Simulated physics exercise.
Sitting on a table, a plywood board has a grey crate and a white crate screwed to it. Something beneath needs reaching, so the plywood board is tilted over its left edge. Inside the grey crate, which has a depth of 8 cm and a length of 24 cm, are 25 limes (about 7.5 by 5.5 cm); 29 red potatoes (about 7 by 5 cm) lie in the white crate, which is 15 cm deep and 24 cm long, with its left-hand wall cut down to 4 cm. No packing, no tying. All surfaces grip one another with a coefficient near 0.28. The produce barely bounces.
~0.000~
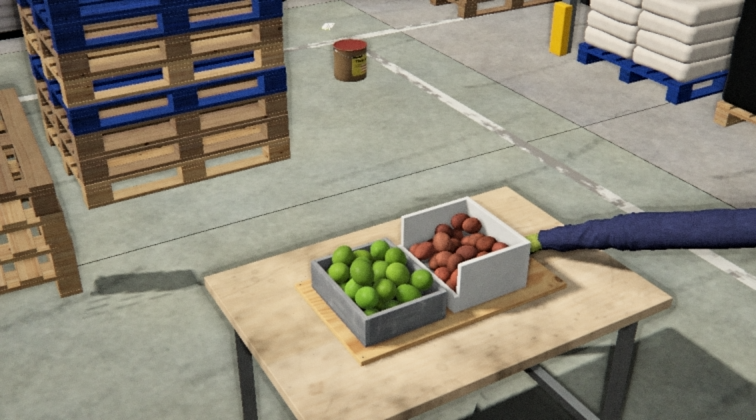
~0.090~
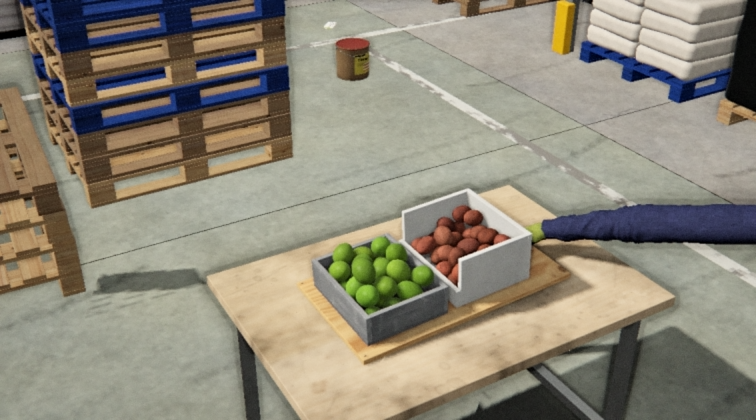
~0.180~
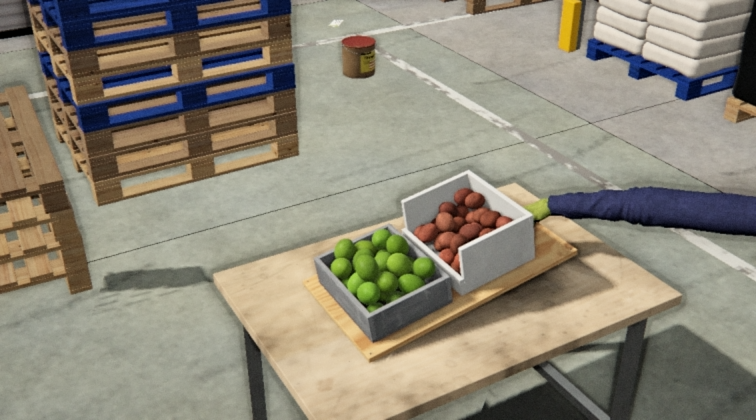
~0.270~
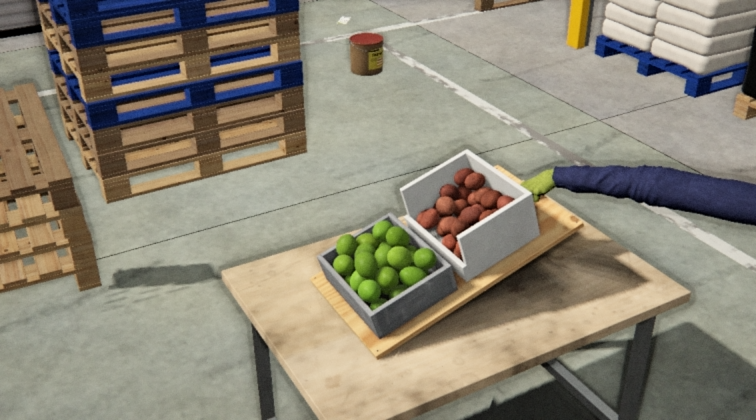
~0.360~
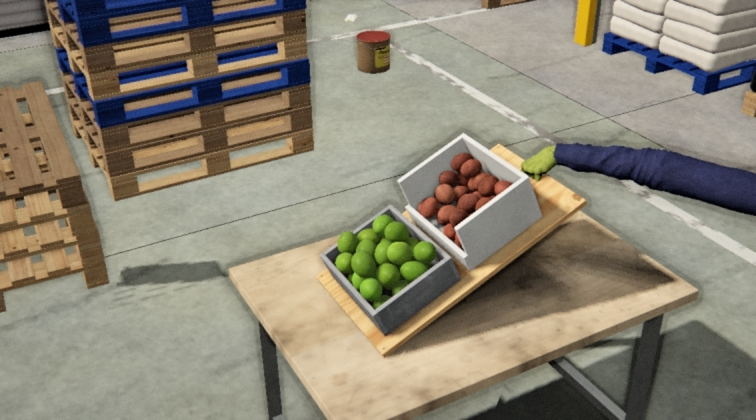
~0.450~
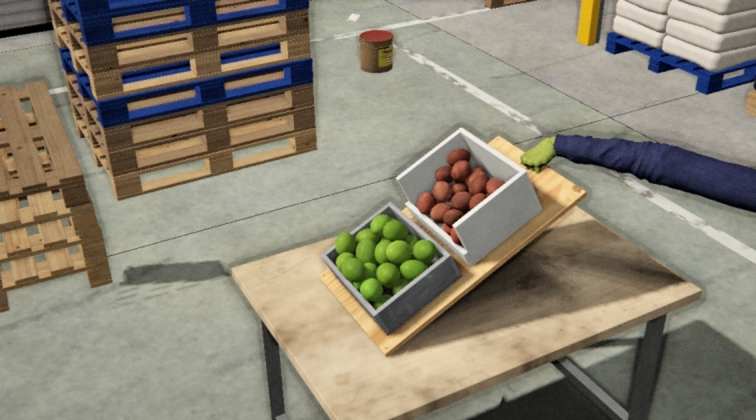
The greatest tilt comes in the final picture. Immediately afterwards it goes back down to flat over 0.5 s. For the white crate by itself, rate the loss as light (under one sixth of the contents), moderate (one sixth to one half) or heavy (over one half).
Loss rating: Light.
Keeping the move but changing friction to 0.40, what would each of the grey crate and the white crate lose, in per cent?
That would cost the grey crate 0 and the white crate 10 per cent of the load.
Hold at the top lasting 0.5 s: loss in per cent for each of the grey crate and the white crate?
In that case you'd see grey crate shed 10 percent of its load and white crate shed 10 percent.
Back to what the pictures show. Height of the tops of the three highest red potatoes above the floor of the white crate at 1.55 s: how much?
That is close to 11 centimetres.
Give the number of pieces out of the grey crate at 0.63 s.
Roughly, out by then: Grey crate 1.
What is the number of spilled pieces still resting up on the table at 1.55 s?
Near 2, give or take.
After 0.63 s, tilt 18°; 1 of 25 out of the grey crate and 2 of 29 out of the white crate.
After 0.85 s, tilt 3°; 1 of 25 out of the grey crate and 2 of 29 out of the white crate.
After 1.16 s, tilt 0°; 1 of 25 out of the grey crate and 2 of 29 out of the white crate.
Final count (at 1.55 s), 1 of 25 out of the grey crate and 2 of 29 out of the white crate. Asked share, 2 of 29, 7 per cent.
